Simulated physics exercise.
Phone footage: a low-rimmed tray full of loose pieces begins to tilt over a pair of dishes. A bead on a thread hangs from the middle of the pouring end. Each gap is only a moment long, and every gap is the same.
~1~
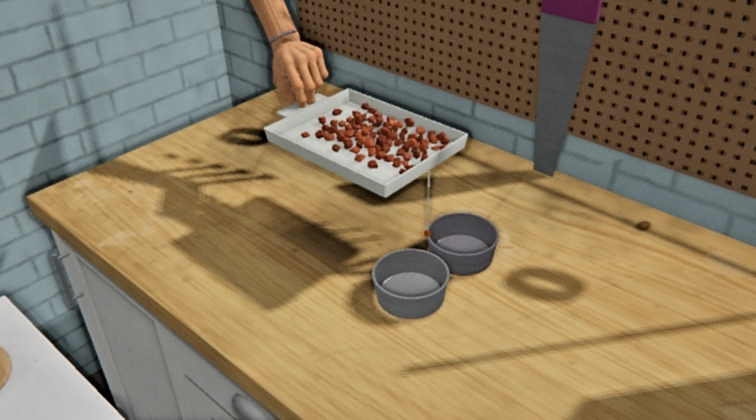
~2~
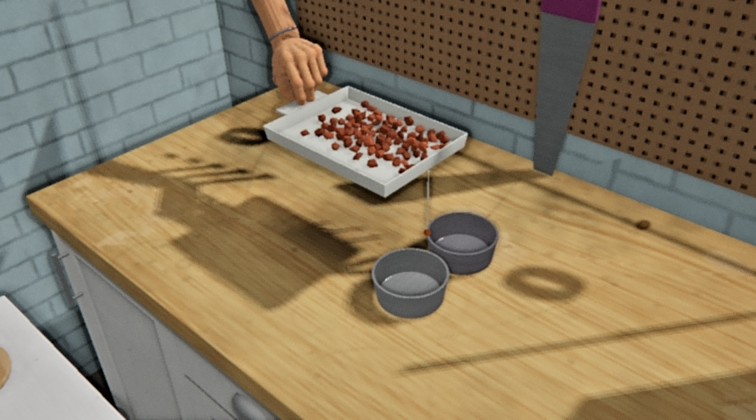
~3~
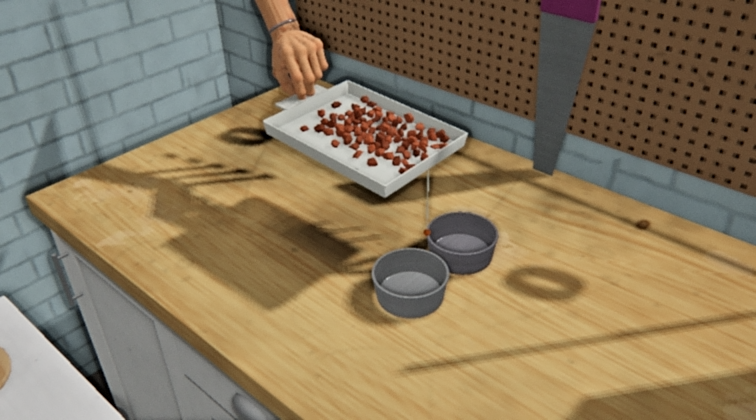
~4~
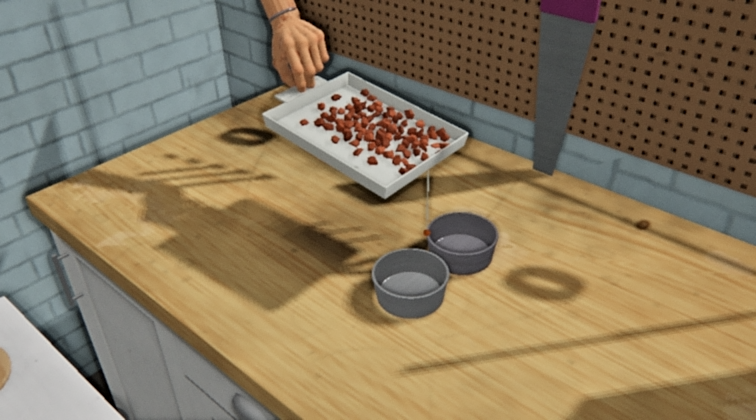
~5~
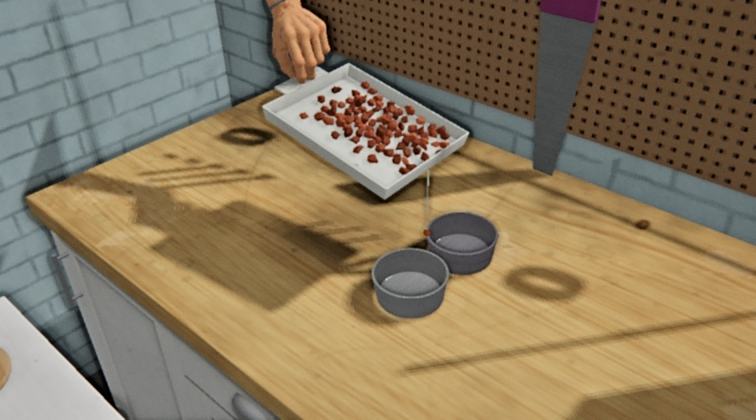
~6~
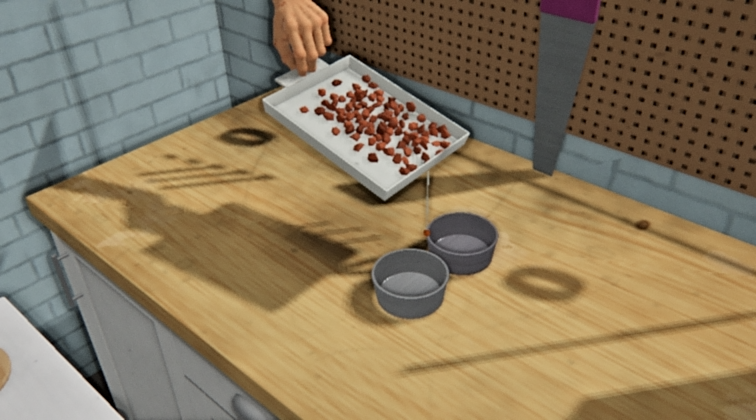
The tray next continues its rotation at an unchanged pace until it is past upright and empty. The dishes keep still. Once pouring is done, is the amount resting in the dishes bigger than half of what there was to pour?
Yes, it is over half.
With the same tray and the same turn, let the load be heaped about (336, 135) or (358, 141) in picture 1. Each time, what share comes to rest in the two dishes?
Roughly 80 and 70 percent, in that order.
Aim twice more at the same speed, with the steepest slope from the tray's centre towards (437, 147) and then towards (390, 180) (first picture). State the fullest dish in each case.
Note: Place 1, the dish at the right; place 2, the dish at the left.
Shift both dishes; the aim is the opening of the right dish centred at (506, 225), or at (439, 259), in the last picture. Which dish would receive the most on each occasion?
First place: The leftmost one; second place: The rightmost one.
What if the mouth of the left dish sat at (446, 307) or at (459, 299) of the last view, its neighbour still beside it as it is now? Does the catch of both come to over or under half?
A minority, then a minority.
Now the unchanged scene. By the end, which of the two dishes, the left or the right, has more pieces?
It is left.
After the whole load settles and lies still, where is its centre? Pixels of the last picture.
Roughly at pixel (425, 291).
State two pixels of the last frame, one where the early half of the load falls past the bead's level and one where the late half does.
First roughly (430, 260), then roughly (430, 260).
Shortly afterwards, tray tipped steeply; all but a few on the tray; only a few in the air.
Next, tray tipped past a quarter turn; near a third on the tray; near a quarter in the left dish; a little outside both; near a third in the air.
Some moments later, tray tipped past a quarter turn; near two thirds in the left dish; a little in the right dish; near a quarter outside both.
In the end, tray tipped past a quarter turn; near two thirds in the left dish; a little in the right dish; near a quarter outside both.
